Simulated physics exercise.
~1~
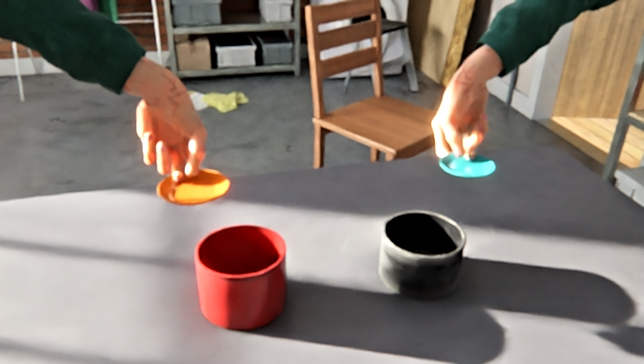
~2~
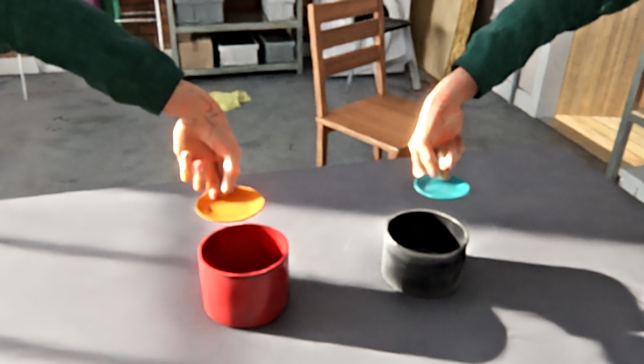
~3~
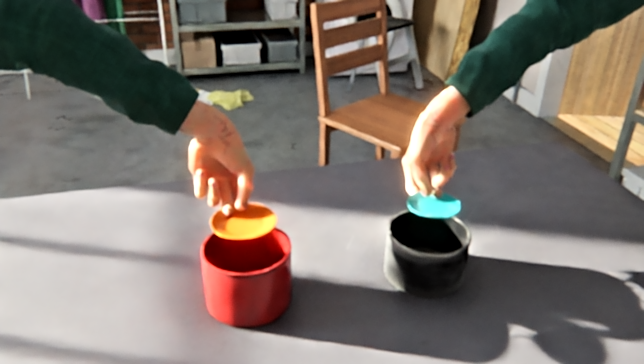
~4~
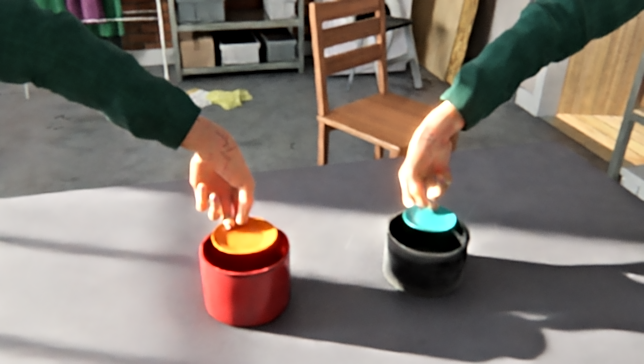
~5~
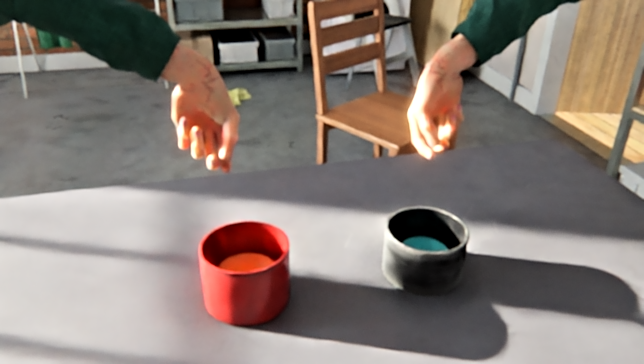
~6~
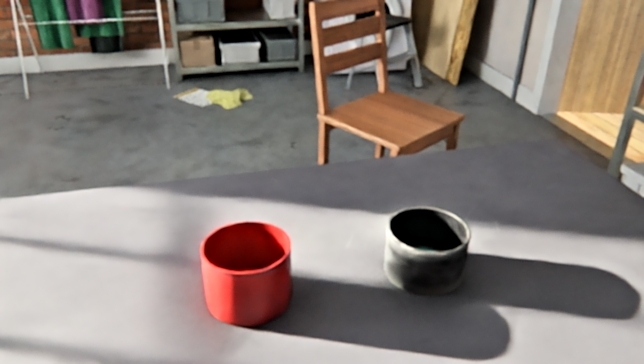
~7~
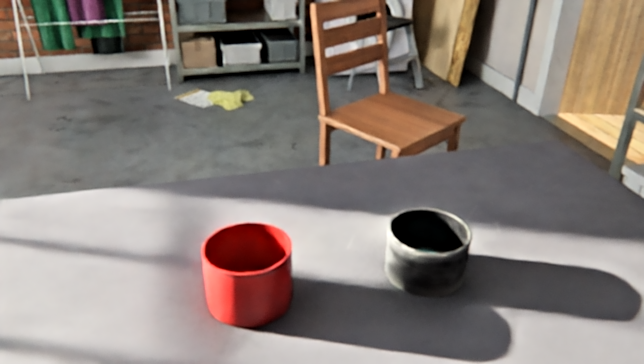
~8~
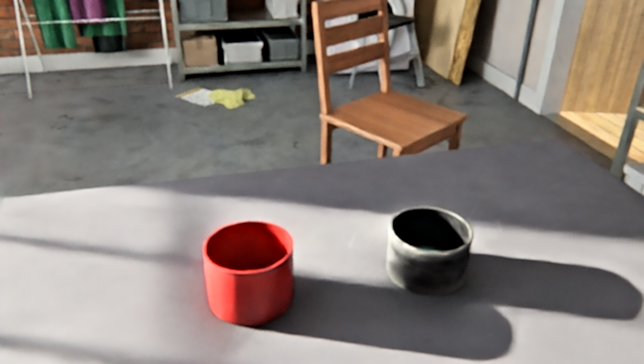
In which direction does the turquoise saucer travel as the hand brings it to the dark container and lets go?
The turquoise saucer moves down, ending up inside the dark container.
